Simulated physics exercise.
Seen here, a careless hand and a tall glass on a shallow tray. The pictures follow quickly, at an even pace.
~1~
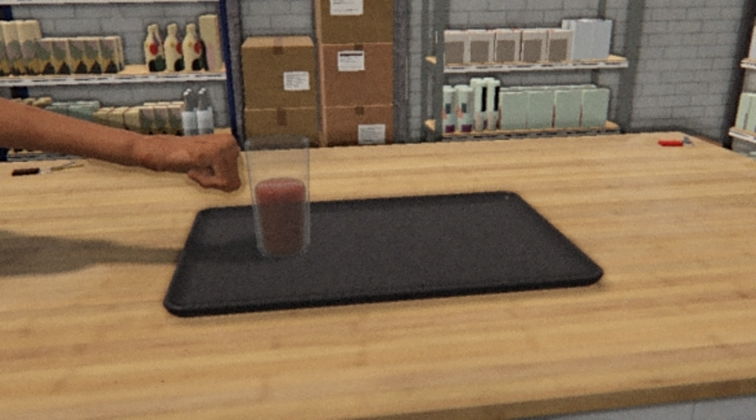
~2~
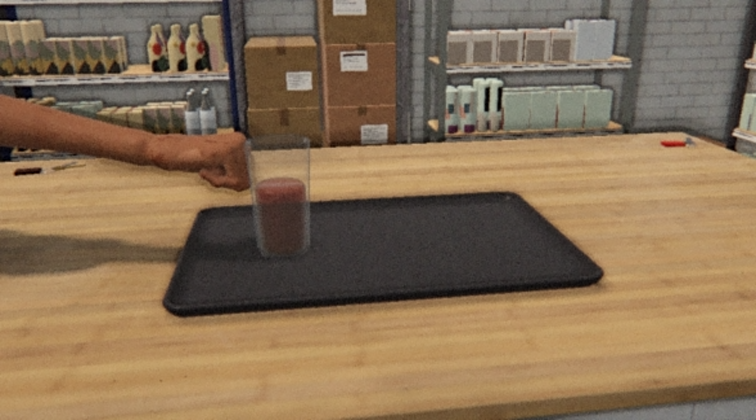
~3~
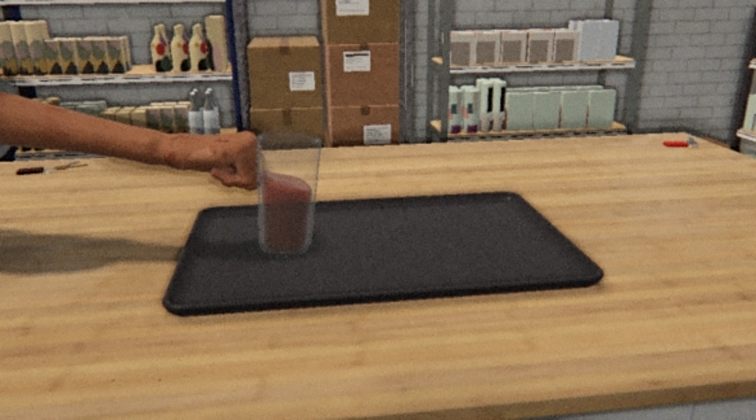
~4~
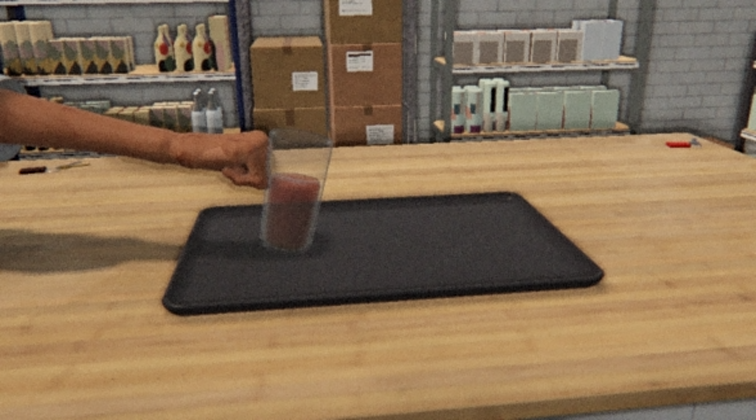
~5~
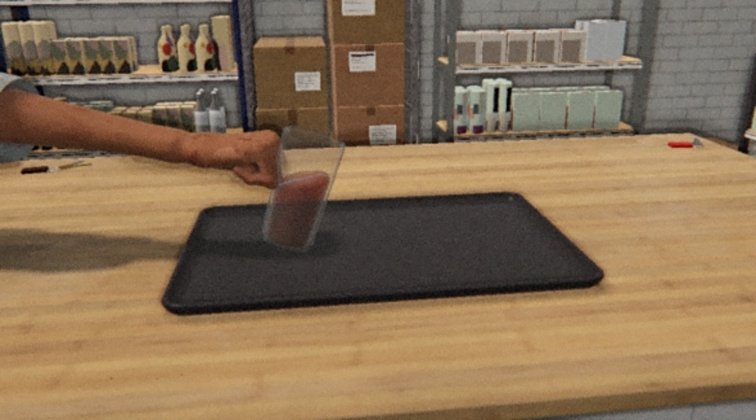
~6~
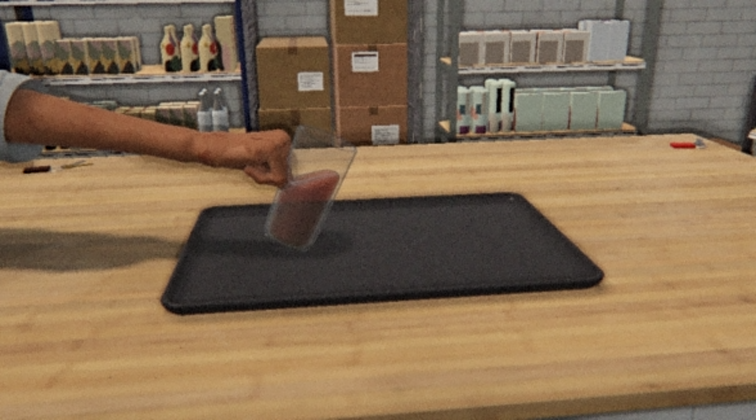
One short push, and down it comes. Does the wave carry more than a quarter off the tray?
As it turns out, a quarter and more lands beyond the tray.
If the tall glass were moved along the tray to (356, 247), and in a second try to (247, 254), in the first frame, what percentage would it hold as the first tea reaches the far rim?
First some 80, then 55 per cent.
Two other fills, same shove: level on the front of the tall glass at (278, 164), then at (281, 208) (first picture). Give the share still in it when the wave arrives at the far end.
In turn 65 and 55 in a hundred.
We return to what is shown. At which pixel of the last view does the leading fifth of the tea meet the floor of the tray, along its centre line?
At about (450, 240).
A moment on, the tall glass is falling and 100 per cent is in the glass, 0 on the tray and 0 above or beyond its rim.
Next, the tall glass lies on its side and 97 per cent is in the glass, 1 on the tray and 2 above or beyond its rim.
Then the tall glass lies on its side and 55 per cent is in the glass, 37 on the tray and 8 above or beyond its rim.
Later the tall glass lies on its side and 27 per cent is in the glass, 36 on the tray and 37 above or beyond its rim.
Finally, 58 per cent is held by tray and glass, 42 is off the tray.
